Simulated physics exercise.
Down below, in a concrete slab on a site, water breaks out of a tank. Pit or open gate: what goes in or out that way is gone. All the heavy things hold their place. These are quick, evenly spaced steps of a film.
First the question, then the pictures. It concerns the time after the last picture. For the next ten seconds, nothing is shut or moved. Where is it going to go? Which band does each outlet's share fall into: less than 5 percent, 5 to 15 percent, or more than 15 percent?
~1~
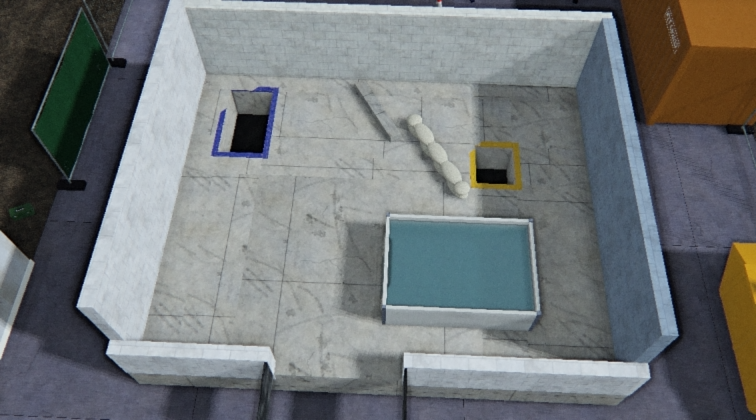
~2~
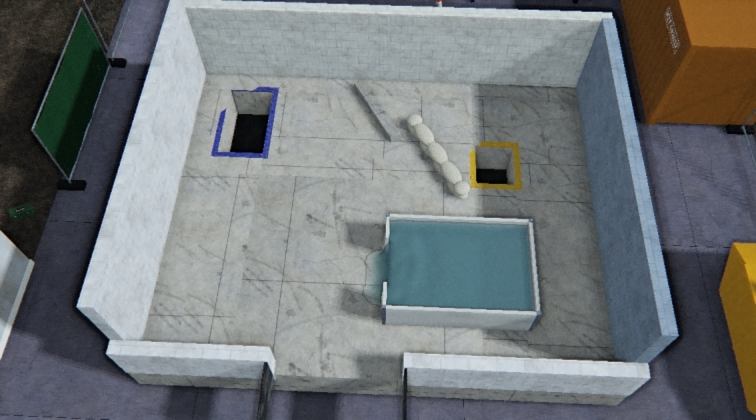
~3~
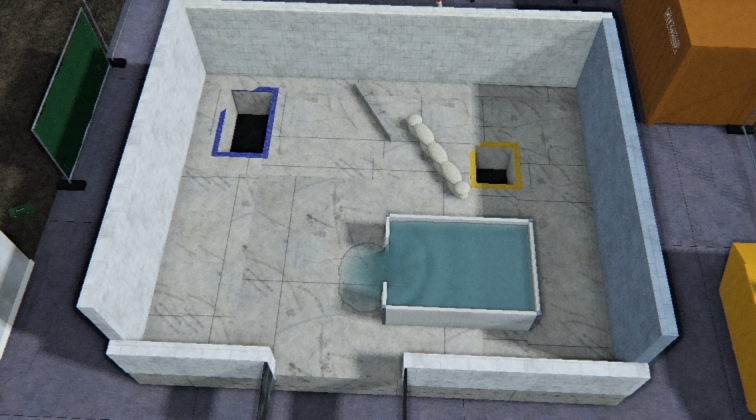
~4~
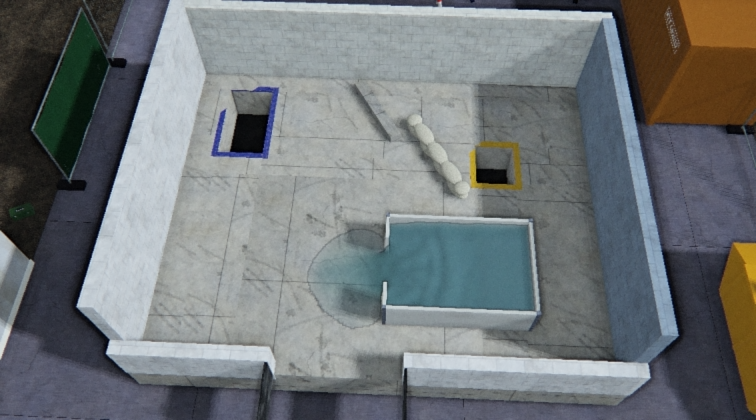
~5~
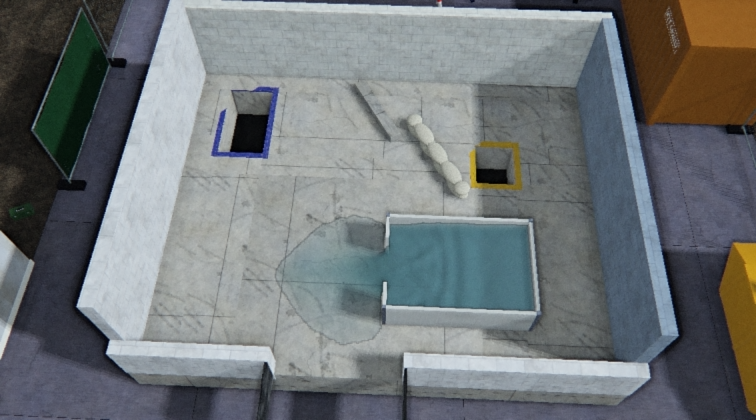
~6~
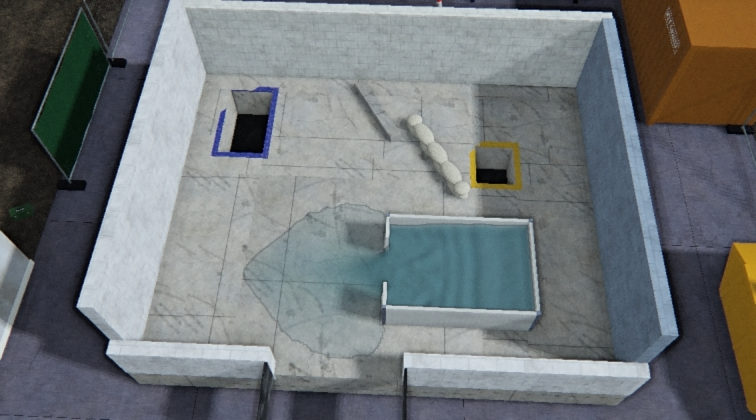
At the end, the gate is likely to claim a middle share of five to fifteen per cent; the blue pit is likely to claim a large share past fifteen per cent; the yellow pit is likely to claim a small share beneath five per cent.
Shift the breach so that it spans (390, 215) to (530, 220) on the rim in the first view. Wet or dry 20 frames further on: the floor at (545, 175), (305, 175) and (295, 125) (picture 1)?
First point swamped, second point swamped, third point swamped.
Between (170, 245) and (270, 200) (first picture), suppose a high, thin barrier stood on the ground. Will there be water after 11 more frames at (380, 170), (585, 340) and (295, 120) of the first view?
Going spot by spot: High and dry, then high and dry, then high and dry.
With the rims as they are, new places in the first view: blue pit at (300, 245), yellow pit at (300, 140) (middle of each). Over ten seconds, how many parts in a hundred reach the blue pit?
Blue: 50 %.
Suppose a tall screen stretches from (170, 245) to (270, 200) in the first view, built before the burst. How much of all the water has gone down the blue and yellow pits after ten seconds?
Blue 8 %, yellow 0 %.
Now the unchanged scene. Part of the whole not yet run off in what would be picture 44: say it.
84 in a hundred.
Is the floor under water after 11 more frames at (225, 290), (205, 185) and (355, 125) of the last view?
In that order, the three spots are soaked, soaked and high and dry.
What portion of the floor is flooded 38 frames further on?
By my count, 40 percent.
A moment on, water covers 25 % of the floor; the gate 0 %, the blue pit 0 %, the yellow pit 0 %.
Next, water covers 35 % of the floor; the gate 1 %, the blue pit 0 %, the yellow pit 0 %.
Then, water covers 35 % of the floor; the gate 2 %, the blue pit 2 %, the yellow pit 0 %.
Later, water covers 40 % of the floor; the gate 4 %, the blue pit 12 %, the yellow pit 0 %.
In the end, water covers 55 % of the floor; the gate 9 %, the blue pit 25 %, the yellow pit 0 %.
